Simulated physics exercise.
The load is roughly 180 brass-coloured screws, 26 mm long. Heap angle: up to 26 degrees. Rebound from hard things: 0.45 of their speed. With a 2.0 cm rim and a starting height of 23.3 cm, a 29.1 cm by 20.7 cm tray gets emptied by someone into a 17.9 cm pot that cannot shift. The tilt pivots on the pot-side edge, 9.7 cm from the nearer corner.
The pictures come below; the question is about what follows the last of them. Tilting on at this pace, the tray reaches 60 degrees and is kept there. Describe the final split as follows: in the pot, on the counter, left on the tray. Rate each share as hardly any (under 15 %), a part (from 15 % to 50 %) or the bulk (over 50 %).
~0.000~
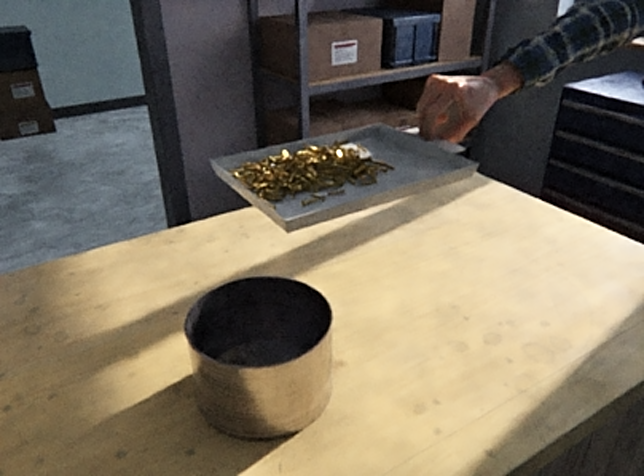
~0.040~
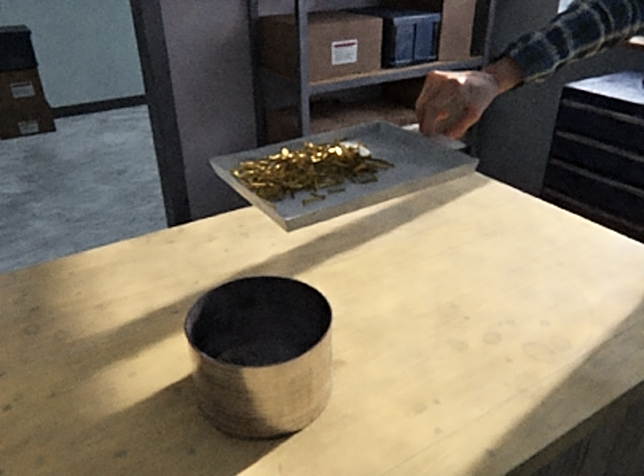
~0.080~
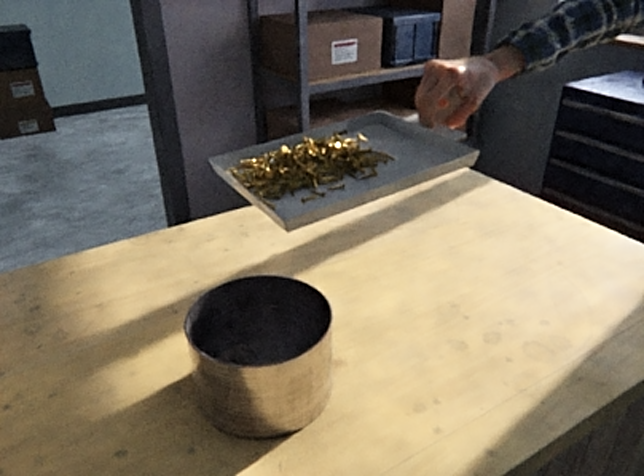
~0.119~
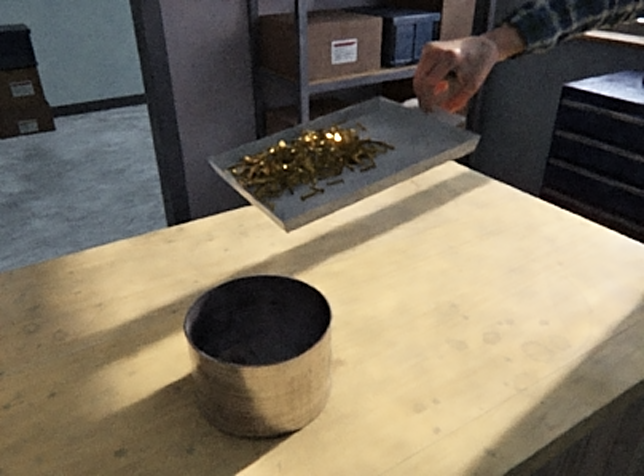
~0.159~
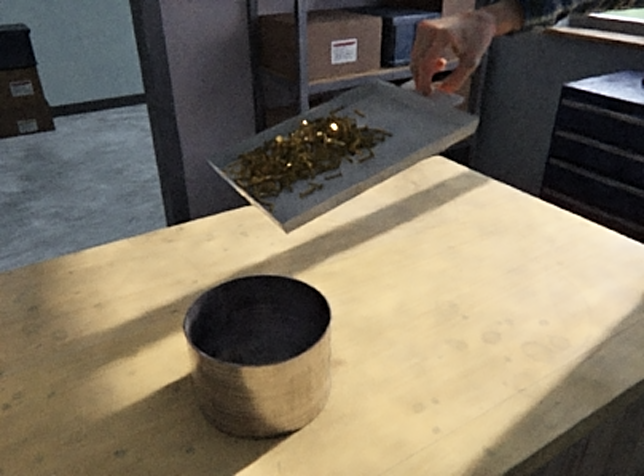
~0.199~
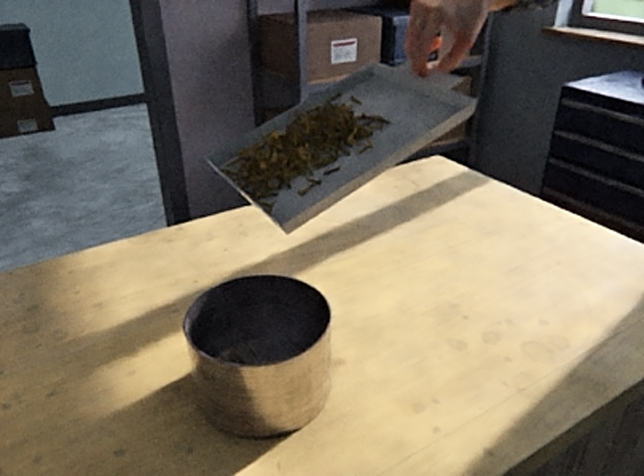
Pot: A part; counter: A part; tray: A part.
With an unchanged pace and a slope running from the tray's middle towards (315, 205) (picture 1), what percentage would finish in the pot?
Something like 70 in a hundred.
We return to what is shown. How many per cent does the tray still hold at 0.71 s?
I'd put it at roughly 50 per cent.
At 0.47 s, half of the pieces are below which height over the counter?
Around 28 cm up.
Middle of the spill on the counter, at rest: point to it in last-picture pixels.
The middle of the spill sits at roughly (173, 352).
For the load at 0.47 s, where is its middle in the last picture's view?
At that time the load is centred around (254, 154).
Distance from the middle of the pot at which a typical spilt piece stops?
That comes to near 16 cm.
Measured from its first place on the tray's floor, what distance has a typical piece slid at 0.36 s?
It has moved some 1 cm from its start.
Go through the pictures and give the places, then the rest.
Tray tilt 0 degrees, front corners at (287, 217) and (474, 163); middle of the pieces at (308, 168); pot at (260, 316), in the first picture.
Tray tilt 1 degrees, front corners at (287, 217) and (474, 160); middle of the pieces at (308, 167), in the second picture.
Tray tilt 4 degrees, front corners at (286, 217) and (474, 151), lowest corner left front; middle of the pieces at (308, 163), in the third picture.
Tray tilt 8 degrees, front corners at (285, 218) and (474, 136), lowest corner left front; middle of the pieces at (306, 157), in the fourth picture.
Tray tilt 14 degrees, front corners at (283, 220) and (474, 118), lowest corner left front; middle of the pieces at (304, 150), in the fifth picture.
Tray tilt 19 degrees, front corners at (282, 222) and (472, 100), lowest corner left front; middle of the pieces at (302, 144); pot at (259, 315). The tray's pace is about 135 degrees a second, in the sixth picture.
After 0.36 s, tilt 41 degrees; the tray holds 100 %, the pot 0 %.
After 0.47 s, tilt 56 degrees; the tray holds 100 %, the pot 0 %.
After 0.71 s, tilt 60 degrees; the tray holds 50 %, the pot 5 %.
In the end, at 1.9 s, pot 35 %, counter 25 %, tray 40 %.
